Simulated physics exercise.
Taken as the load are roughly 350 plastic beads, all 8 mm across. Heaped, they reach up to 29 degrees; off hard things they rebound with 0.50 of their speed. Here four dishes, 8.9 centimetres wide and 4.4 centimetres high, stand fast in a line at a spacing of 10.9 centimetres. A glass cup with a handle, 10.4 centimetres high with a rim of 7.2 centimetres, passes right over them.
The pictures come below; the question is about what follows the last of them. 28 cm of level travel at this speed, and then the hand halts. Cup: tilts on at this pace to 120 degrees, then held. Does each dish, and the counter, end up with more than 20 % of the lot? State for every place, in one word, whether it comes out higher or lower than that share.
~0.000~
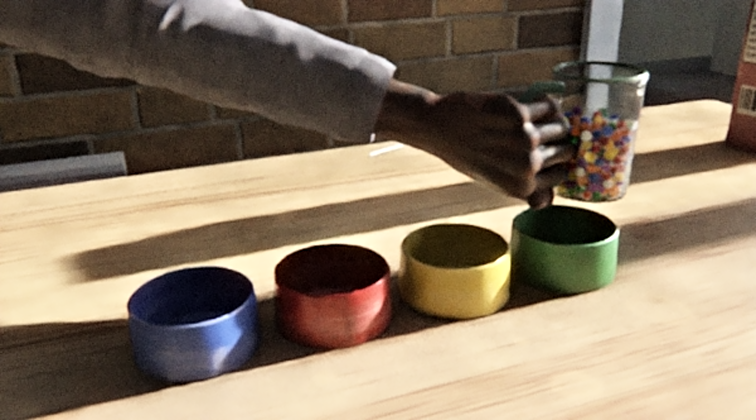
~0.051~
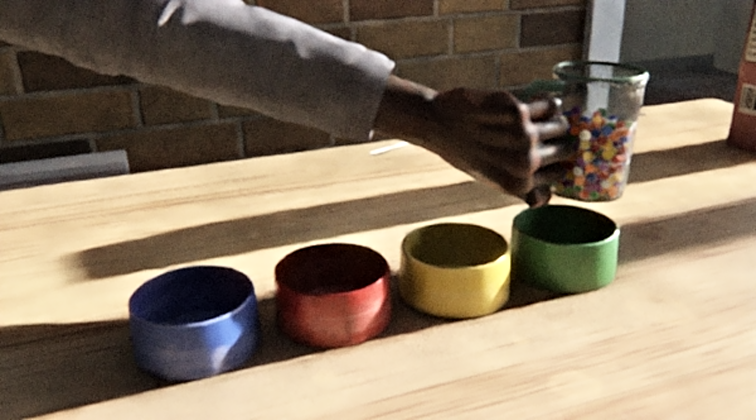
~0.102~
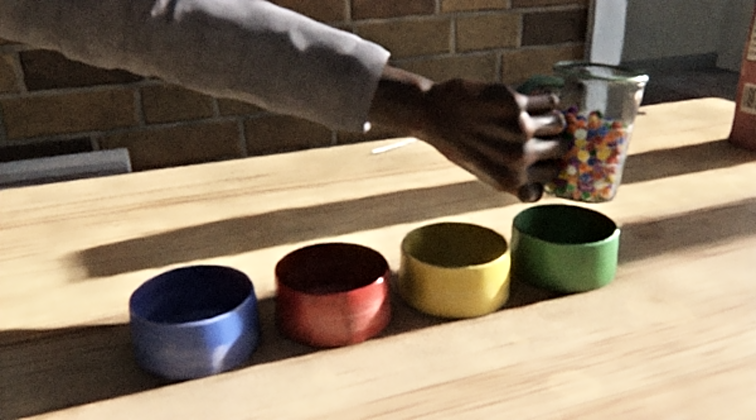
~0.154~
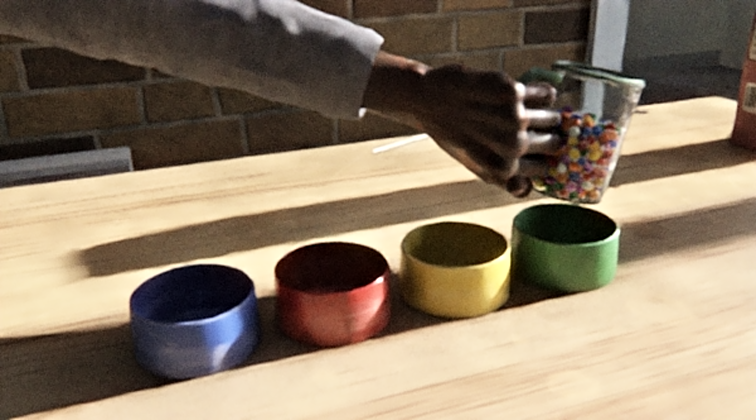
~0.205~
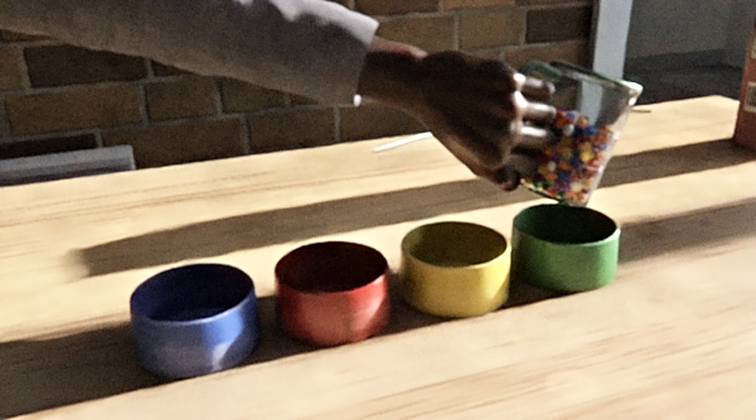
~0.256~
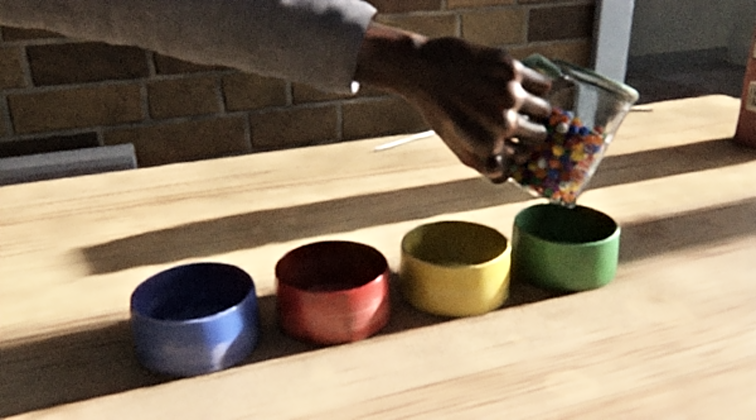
Red: Lower, blue: Lower, green: Lower, yellow: Higher, counter: Higher.
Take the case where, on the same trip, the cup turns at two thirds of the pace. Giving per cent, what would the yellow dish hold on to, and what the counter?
I'd expect yellow to end at 70 and the counter at 20.
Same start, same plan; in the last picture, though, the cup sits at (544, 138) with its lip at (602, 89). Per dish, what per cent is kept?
Red: 90 / blue: 0 / green: 0 / yellow: 0.
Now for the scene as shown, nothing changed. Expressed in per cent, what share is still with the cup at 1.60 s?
I reckon around 0 per cent.
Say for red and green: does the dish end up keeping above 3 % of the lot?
So red is a miss and green is a pass.
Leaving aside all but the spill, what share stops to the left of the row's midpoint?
Estimated share comes to about 0 per cent.
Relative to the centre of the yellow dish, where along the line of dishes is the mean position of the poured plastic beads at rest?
Some 3 centimetres out on the right-hand side of that dish.
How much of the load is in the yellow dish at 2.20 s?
Some 65 per cent.
After 1.06 s, tilt 120 degrees; cup holds 60 %, green 5 %, yellow 15 %.
After 1.60 s, tilt 120 degrees; cup holds 0 %, green 5 %, yellow 65 %.
After 2.20 s, tilt 120 degrees; cup holds 0 %, green 5 %, yellow 65 %.
By 2.5 s all is still; red 0 %, blue 0 %, green 5 %, yellow 65 %, counter 30 %.
